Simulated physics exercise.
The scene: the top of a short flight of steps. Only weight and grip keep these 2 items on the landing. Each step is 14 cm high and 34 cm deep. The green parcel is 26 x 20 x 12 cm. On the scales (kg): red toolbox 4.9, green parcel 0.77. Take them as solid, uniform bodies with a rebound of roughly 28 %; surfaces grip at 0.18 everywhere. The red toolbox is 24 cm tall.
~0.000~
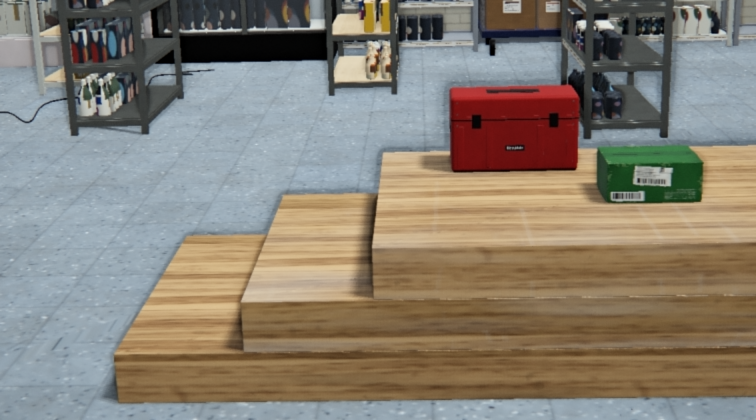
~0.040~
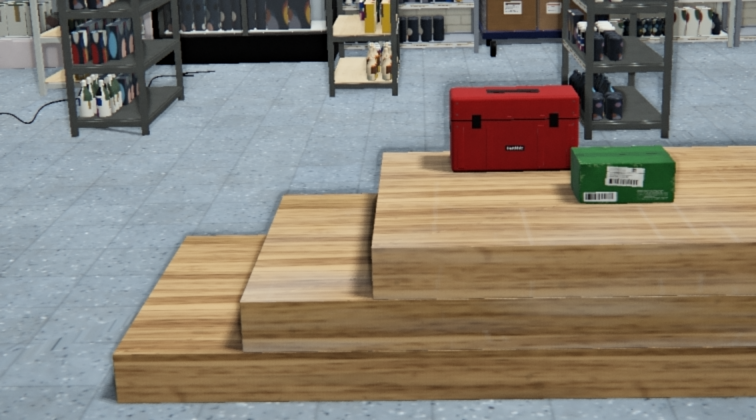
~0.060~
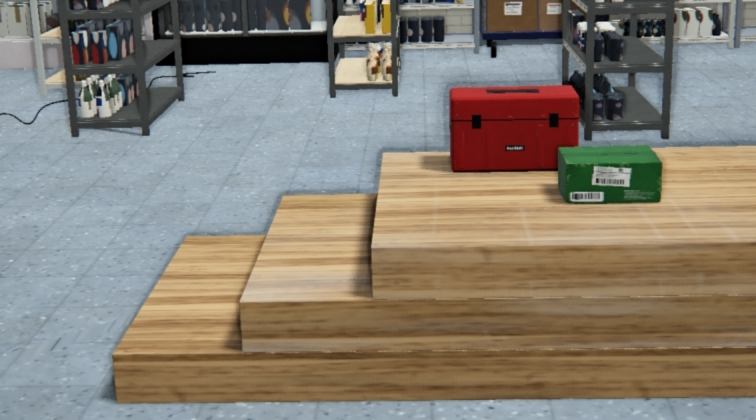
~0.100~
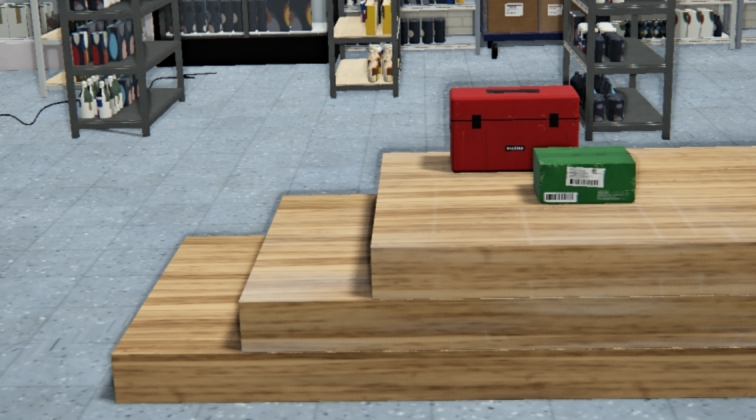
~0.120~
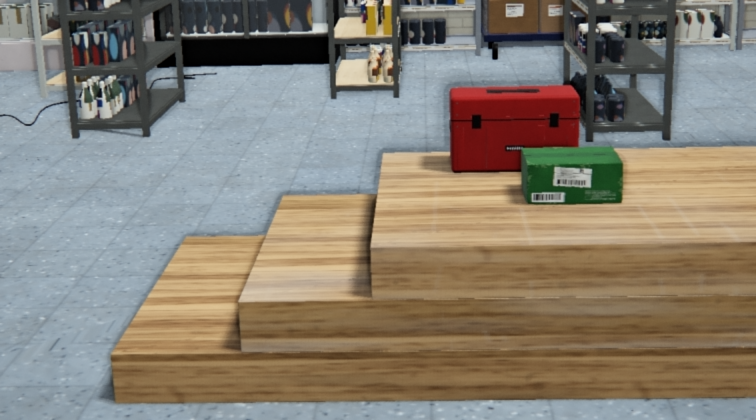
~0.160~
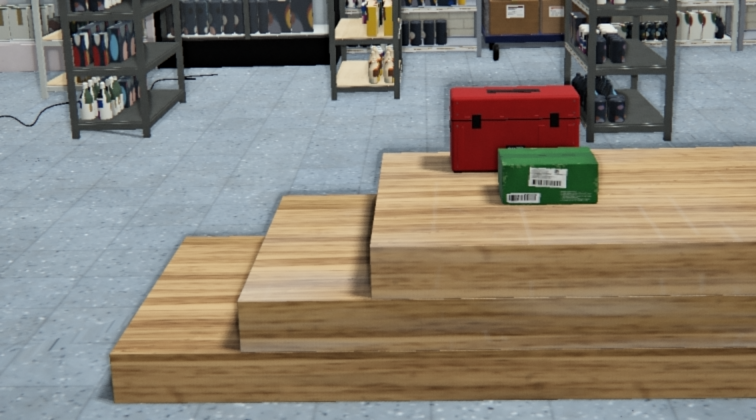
A green parcel slides left across the wooden top step, passing before a still red toolbox.
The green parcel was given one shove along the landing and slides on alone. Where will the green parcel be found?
Resting place: Partway down.
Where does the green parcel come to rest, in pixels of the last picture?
Around (192, 251).
Around 0.46 s, 6 cm to the first step; green parcel near (399, 178).
Around 0.86 s, 28 cm past the top edge and 14 cm lower; green parcel near (279, 226).
Finally (2.1 s), 54 cm past the top edge and 21 cm lower; red toolbox still in place (within 12 cm). Final places as that camera would see them, green parcel near (192, 250).
